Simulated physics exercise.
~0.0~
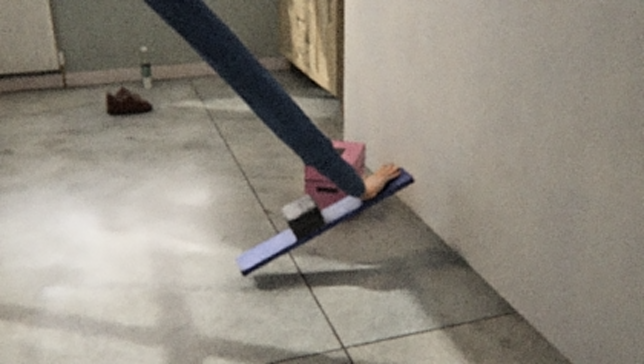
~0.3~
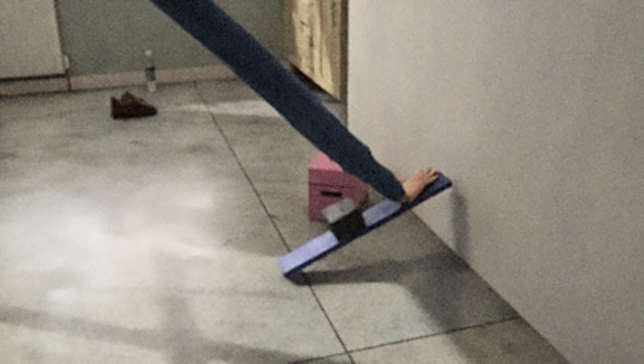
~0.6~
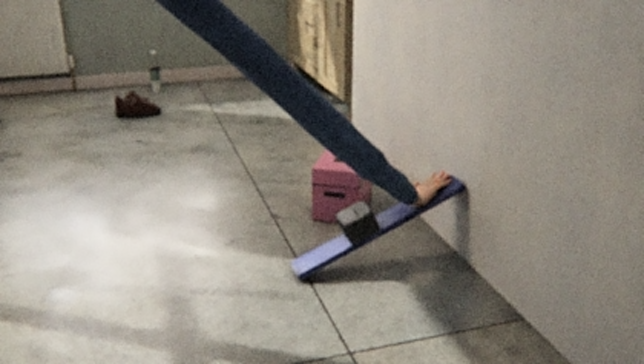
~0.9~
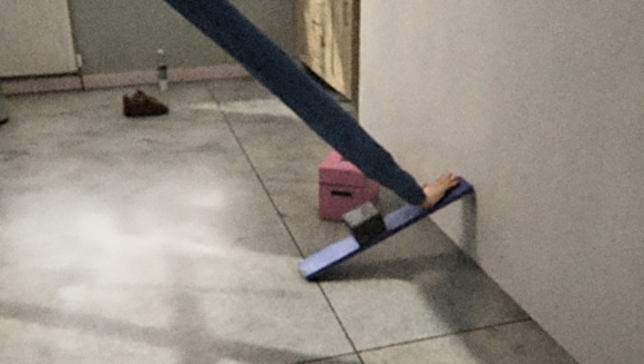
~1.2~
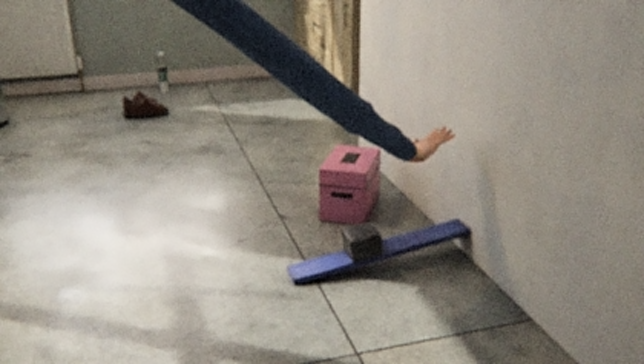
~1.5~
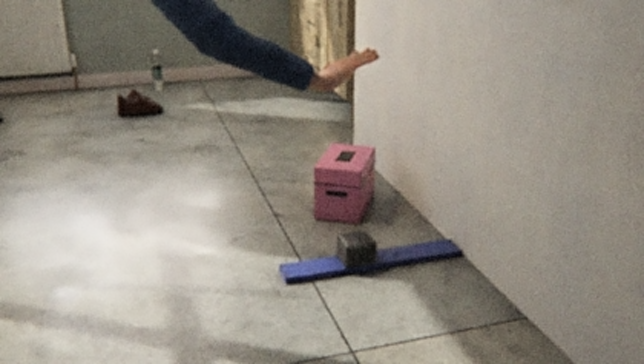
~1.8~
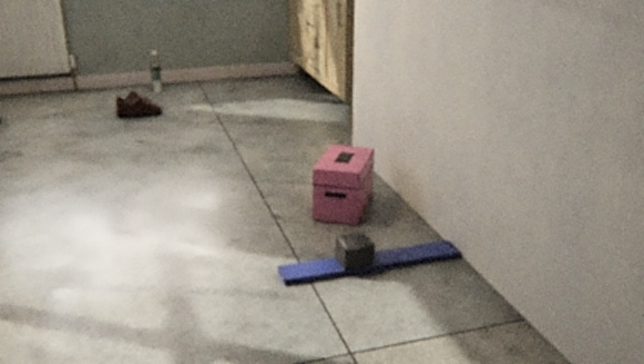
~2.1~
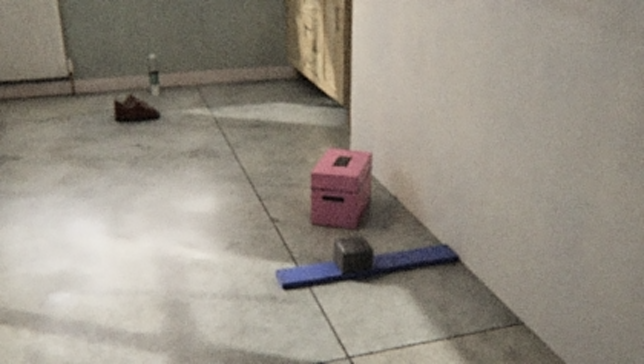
We see a hand move a blue plank with a dark block on it to the right and lean it against a wall beside a pink toolbox; once the hand lets go and draws back, the plank slides down and ends up lying on the floor, the block still there.
